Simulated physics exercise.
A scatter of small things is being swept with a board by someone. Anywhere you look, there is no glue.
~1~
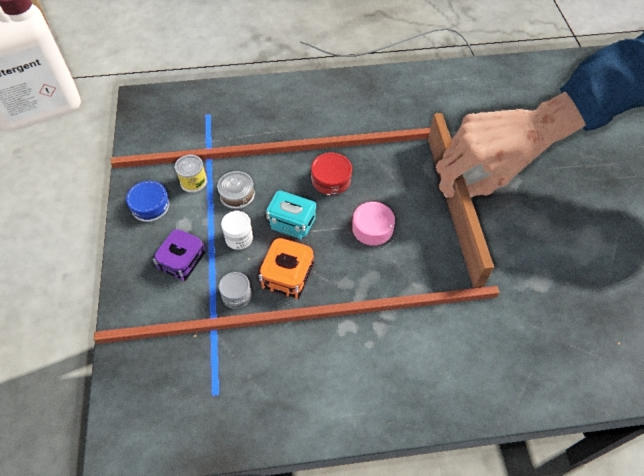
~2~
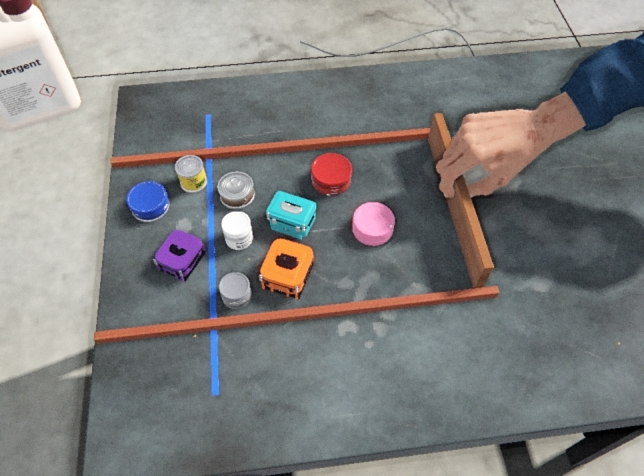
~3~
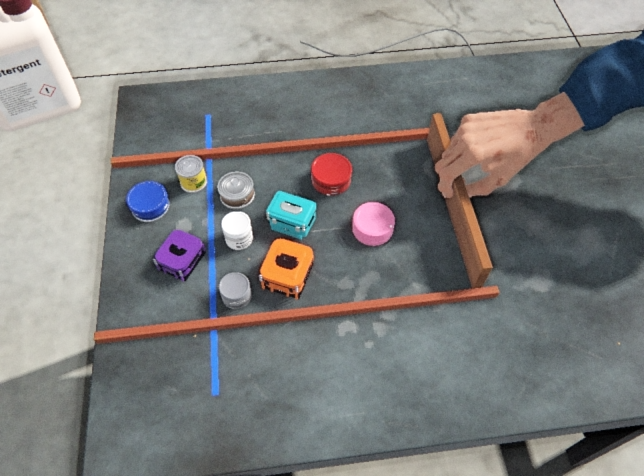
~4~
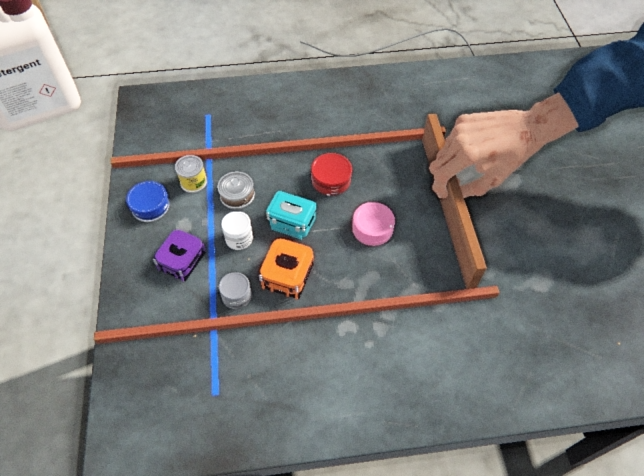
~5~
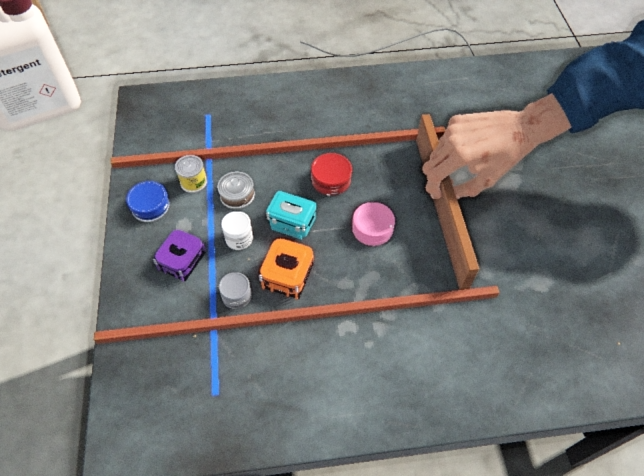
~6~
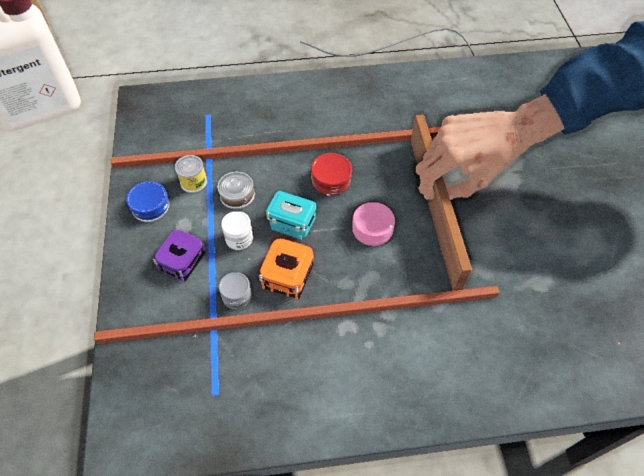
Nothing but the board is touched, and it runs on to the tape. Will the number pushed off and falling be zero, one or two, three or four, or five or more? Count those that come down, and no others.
It will be zero.
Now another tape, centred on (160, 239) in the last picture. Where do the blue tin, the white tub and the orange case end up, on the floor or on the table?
In order, the blue tin goes off the edge, then the white tub keeps its spot, then the orange case keeps its spot.
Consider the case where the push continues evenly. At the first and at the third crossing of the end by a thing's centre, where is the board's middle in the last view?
Around (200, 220); afterwards around (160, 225).
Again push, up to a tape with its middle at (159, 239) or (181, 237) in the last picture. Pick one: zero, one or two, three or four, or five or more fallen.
Three or four; just one or two.
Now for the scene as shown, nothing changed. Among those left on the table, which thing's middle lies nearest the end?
Foremost one: Blue tin.
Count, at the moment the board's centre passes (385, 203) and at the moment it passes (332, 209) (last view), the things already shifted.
1 and 3.
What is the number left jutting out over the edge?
Answer: 1.
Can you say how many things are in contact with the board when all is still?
It is in contact with 4.
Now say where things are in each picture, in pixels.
Blue tin (148, 201); purple case (180, 255); yellow pot (191, 174); board (457, 196); tape (211, 233), in the first frame.
Purple case (181, 255); grey tub (235, 291), in the second frame.
Yellow pot (192, 174); orange case (288, 268), in the third frame.
Blue tin (149, 202); white tub (238, 231), in the fourth frame.
Purple case (181, 255); board (444, 197), in the fifth frame.
Blue tin (149, 202); purple case (181, 255); yellow pot (192, 174); board (437, 198); tape (211, 233), in the sixth frame.
Soon after, none off yet; blue tin at rest near (149, 202); purple case at rest near (181, 255); yellow pot at rest near (192, 174).
At rest, the number that fall off is zero.
